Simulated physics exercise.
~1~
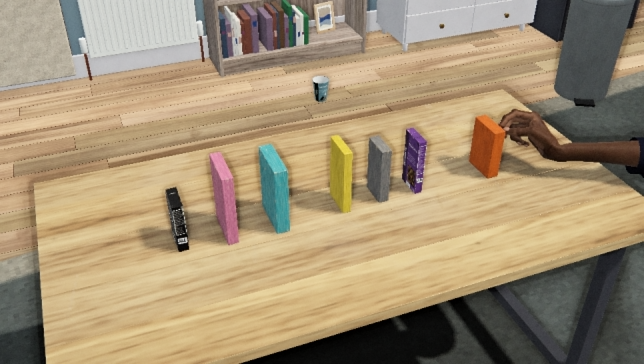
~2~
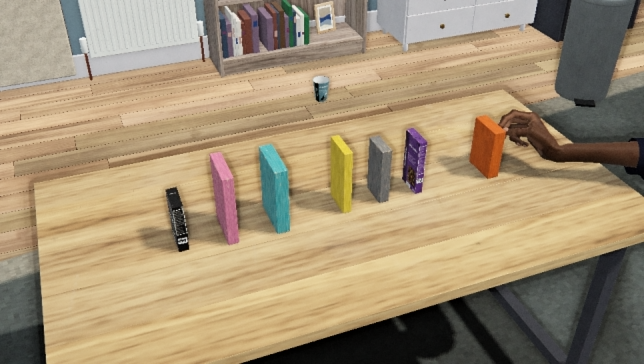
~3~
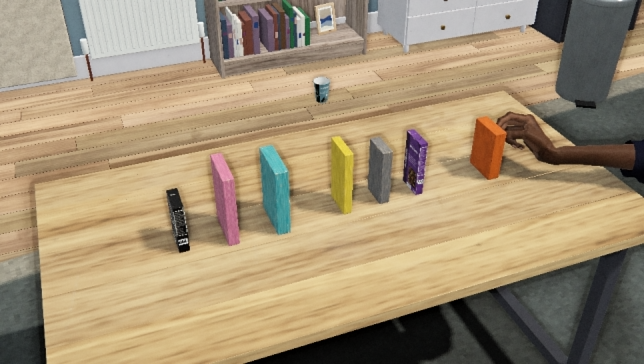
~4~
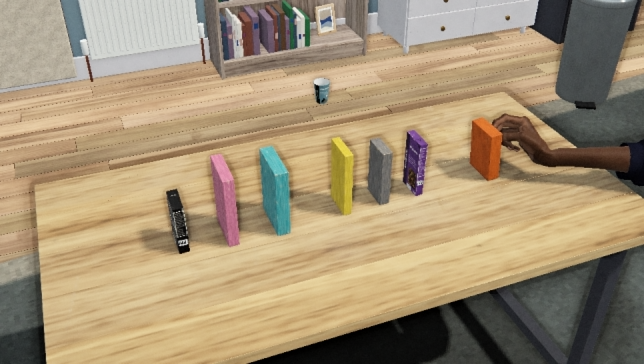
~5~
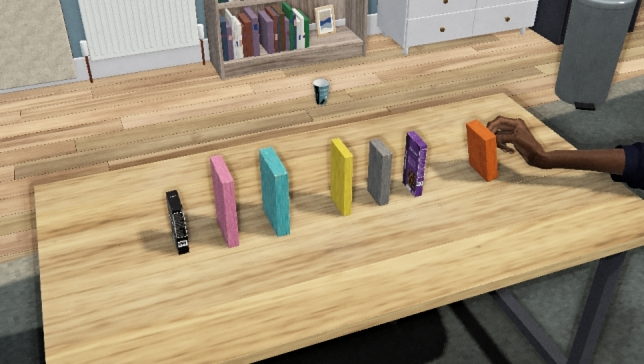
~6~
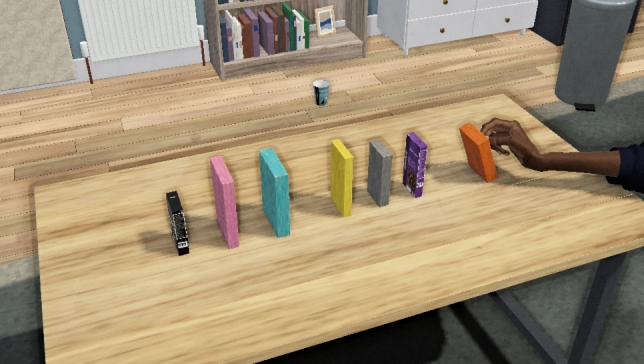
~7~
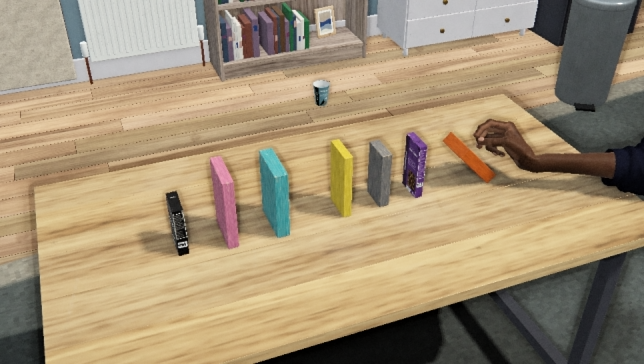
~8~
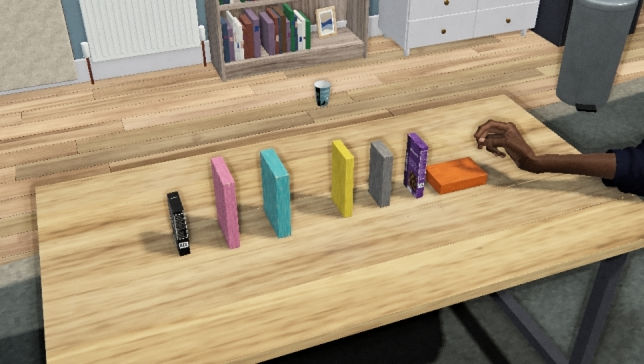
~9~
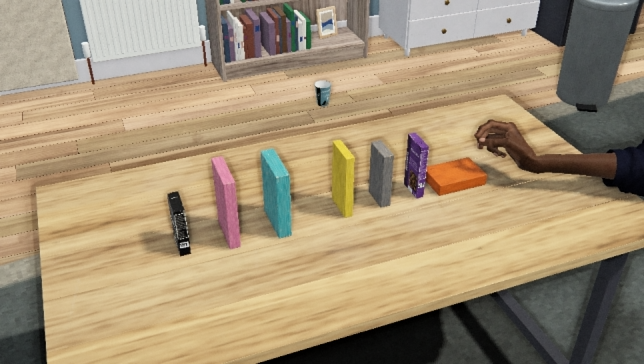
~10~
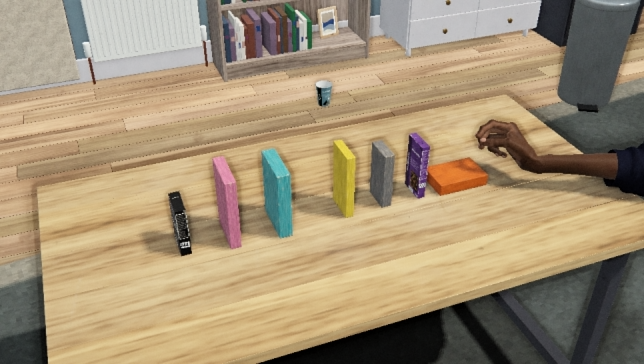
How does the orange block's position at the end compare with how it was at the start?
At the start the orange block stands upright by the hand, and at the end it lies on its side on the table, close to the purple box.
